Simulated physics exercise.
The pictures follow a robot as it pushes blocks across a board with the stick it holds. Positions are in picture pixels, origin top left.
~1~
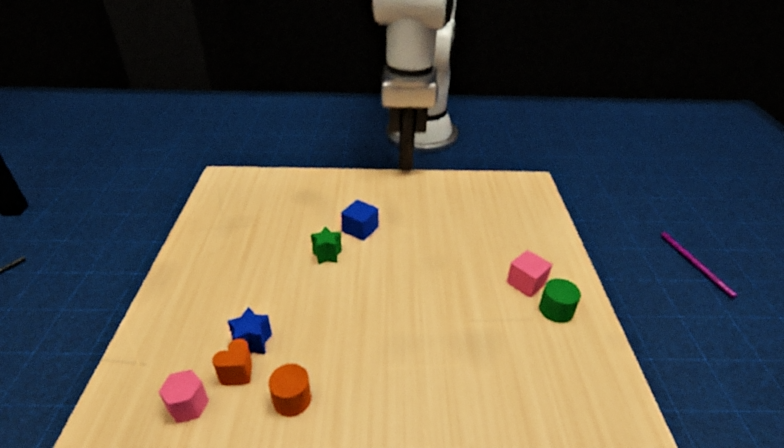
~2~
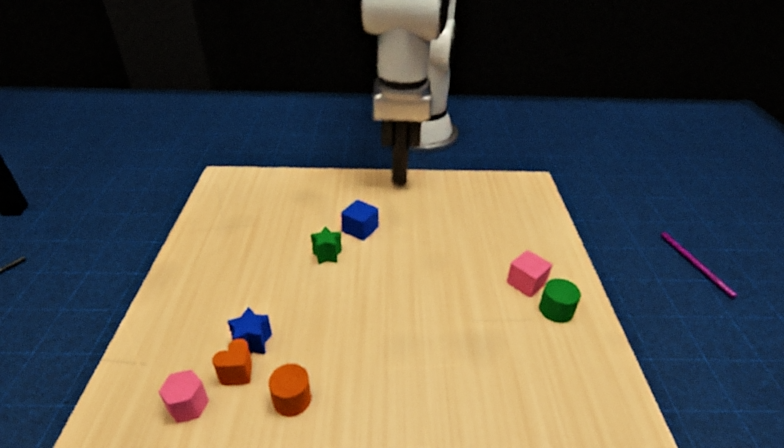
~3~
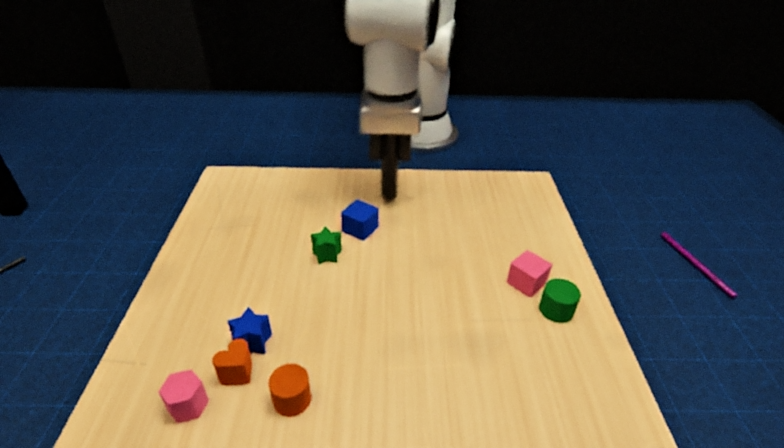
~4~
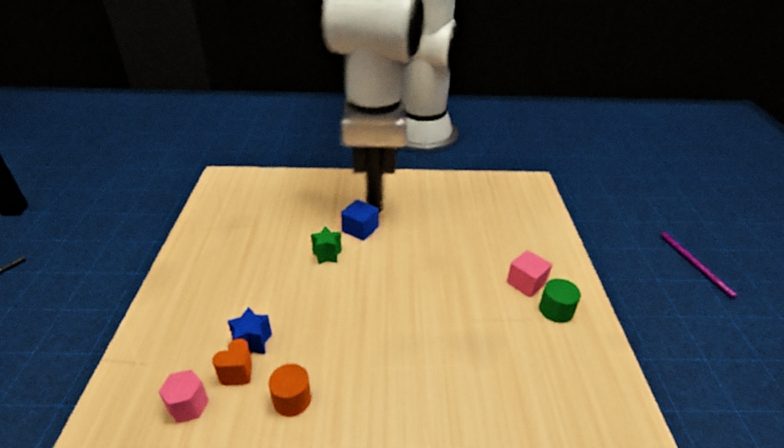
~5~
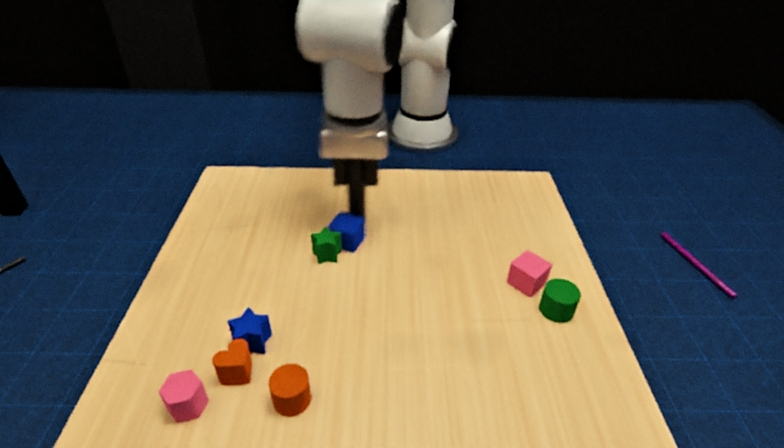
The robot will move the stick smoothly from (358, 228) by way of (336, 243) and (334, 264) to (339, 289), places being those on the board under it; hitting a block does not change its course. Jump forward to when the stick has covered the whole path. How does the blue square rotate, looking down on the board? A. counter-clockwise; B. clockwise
B (clockwise)
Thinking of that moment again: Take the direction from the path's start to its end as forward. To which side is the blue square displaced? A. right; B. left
The correct letter is A.
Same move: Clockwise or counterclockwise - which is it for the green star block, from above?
It makes a clockwise turn.
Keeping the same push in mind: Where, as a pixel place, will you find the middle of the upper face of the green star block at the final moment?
Its top centre lands on (280, 278).
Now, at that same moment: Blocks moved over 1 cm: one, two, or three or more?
Answer: 2.
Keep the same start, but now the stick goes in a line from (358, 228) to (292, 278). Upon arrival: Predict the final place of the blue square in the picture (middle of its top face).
The blue square ends near (285, 278).
The first path, step by step. One third of the way, stick (335, 237); green star block (308, 256), turned 15° anticlockwise; blue square (326, 239), turned 15° anticlockwise.
Two thirds of the way, stick (334, 259); green star block (290, 273); blue square (318, 260).
At the end, stick (338, 282); green star block (280, 278), turned 45° clockwise; blue square (312, 278), turned 45° clockwise.
